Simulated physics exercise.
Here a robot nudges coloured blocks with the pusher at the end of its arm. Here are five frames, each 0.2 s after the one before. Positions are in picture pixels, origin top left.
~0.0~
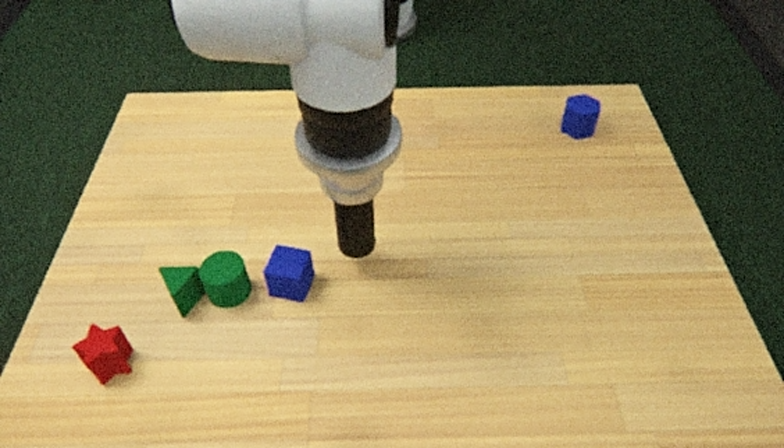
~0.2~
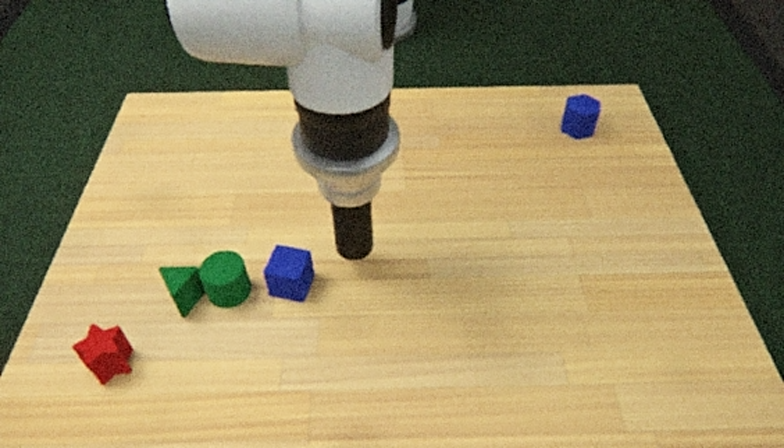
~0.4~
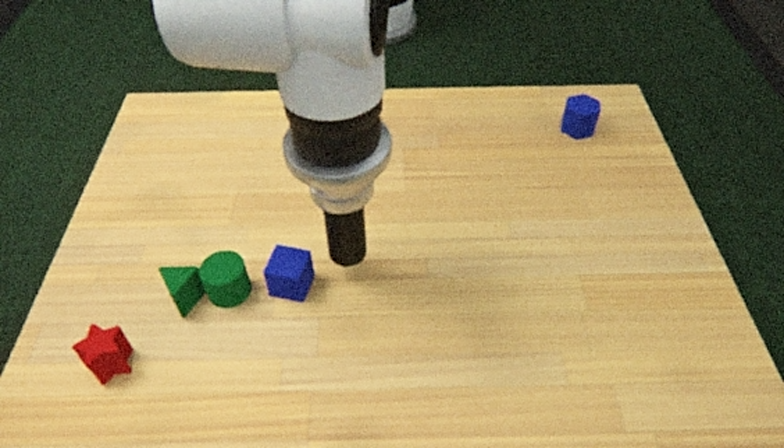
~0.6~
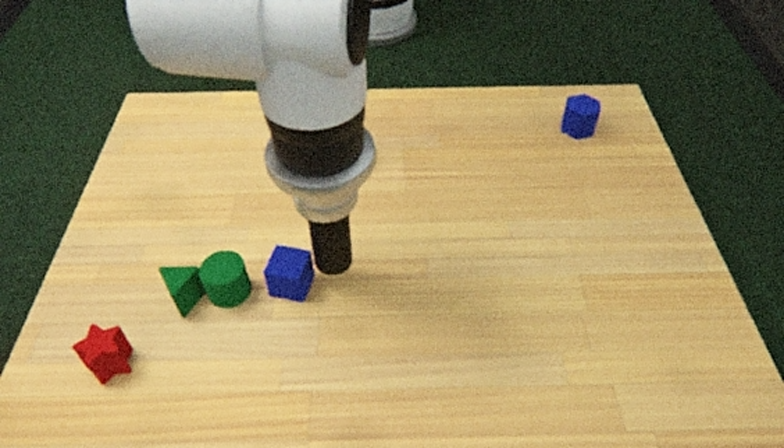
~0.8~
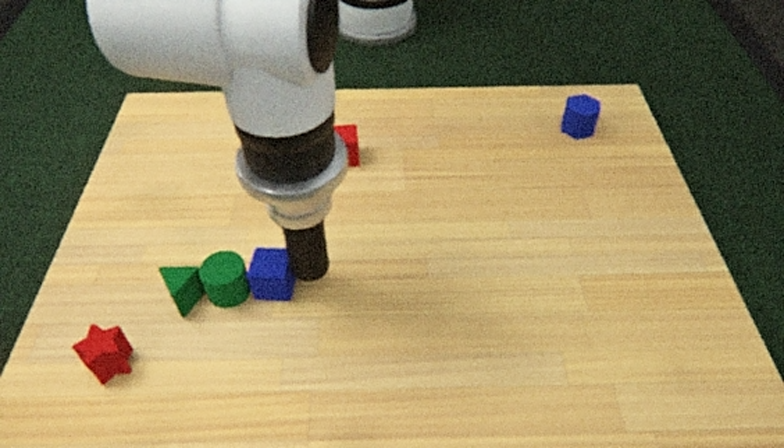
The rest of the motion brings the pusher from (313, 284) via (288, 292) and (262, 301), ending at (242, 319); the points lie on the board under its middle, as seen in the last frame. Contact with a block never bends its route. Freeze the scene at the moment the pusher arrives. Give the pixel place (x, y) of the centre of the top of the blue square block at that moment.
Just about (196, 285).
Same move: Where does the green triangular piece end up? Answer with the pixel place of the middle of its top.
Around pixel (127, 276).
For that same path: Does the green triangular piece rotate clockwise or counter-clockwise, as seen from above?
Overhead view: Anti-clockwise.
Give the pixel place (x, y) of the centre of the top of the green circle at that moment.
The point I'd pick in the picture is (165, 267).
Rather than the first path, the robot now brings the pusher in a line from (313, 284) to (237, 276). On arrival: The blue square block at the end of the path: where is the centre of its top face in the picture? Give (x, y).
Top centre: (190, 261).
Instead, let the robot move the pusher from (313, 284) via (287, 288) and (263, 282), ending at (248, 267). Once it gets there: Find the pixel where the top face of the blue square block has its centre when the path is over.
The blue square block ends near (202, 252).
The first path, step by step. Halfway along, pusher (270, 279); green triangular piece (149, 276), turned 50° anticlockwise; green circle (187, 269); blue square block (228, 275).
At the end, pusher (237, 302); green triangular piece (127, 276), turned 55° anticlockwise; green circle (165, 267); blue square block (196, 285), turned 30° clockwise.
